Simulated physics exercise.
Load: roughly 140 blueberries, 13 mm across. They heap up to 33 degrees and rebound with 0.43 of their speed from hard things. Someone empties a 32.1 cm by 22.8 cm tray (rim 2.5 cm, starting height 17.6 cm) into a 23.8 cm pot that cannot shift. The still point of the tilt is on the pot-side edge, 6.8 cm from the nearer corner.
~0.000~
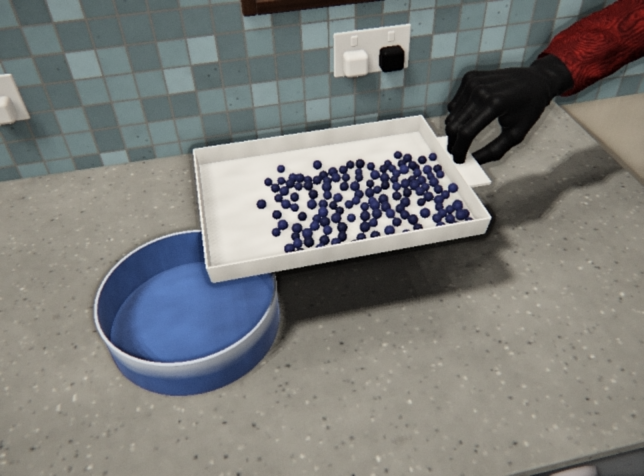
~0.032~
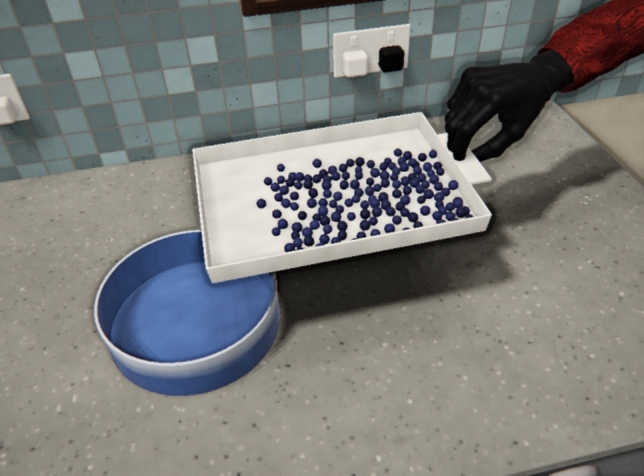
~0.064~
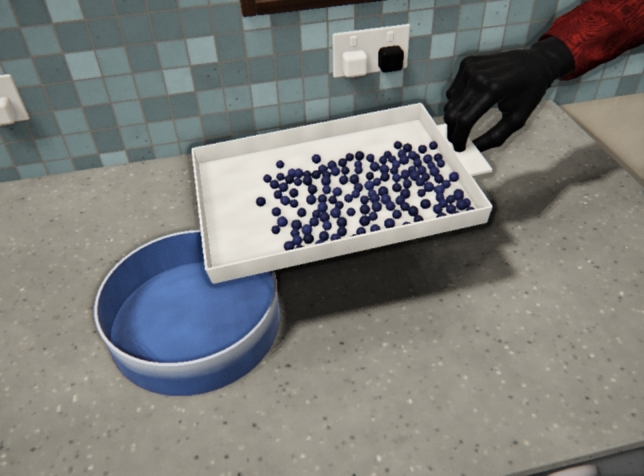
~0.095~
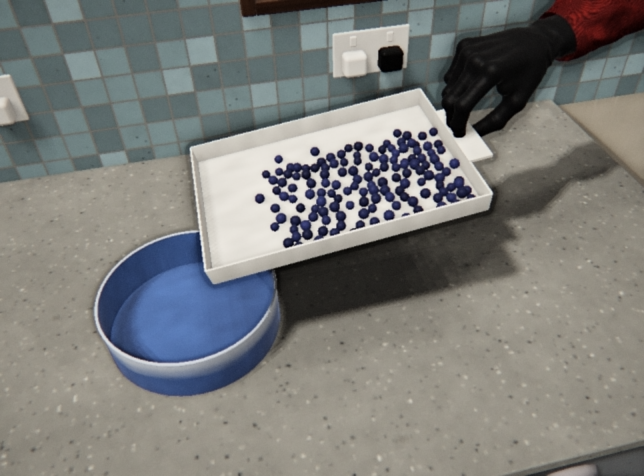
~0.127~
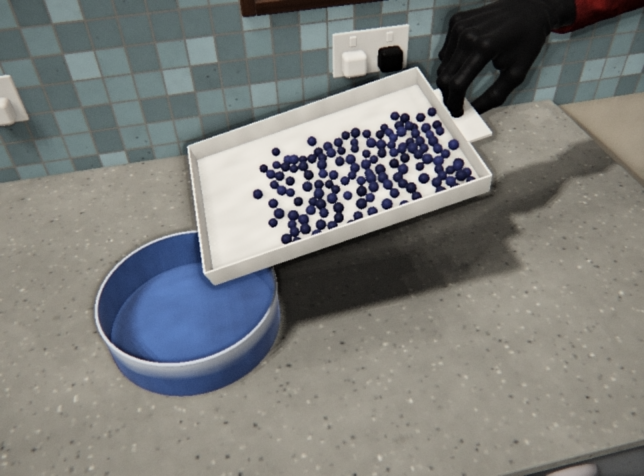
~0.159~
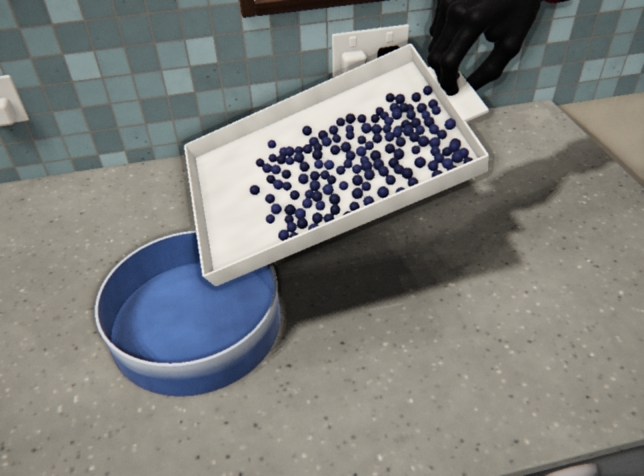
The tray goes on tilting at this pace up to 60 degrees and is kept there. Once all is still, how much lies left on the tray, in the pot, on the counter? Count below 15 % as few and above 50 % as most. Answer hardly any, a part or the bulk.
Left on the tray: A part; in the pot: A part; on the counter: A part.
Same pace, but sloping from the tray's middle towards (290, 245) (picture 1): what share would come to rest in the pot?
About 5 per cent.
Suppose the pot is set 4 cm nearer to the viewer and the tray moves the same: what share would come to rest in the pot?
In that case some 50 per cent.
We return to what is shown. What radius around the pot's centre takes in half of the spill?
Some 26 cm.
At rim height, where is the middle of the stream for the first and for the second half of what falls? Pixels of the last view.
First near (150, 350), later near (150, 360).
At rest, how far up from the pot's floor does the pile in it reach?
Roughly 2.0 cm.
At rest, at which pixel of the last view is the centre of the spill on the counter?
Around (74, 468).
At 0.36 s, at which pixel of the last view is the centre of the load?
At about (279, 122).
After 0.28 s, tilt 42 degrees; the tray holds 100 %, the pot 0 %.
Then, at 0.36 s, tilt 56 degrees; the tray holds 100 %, the pot 0 %.
After 0.58 s, tilt 60 degrees; the tray holds 80 %, the pot 0 %.
At rest (1.6 s), tray 45 %, pot 30 %, counter 30 %.
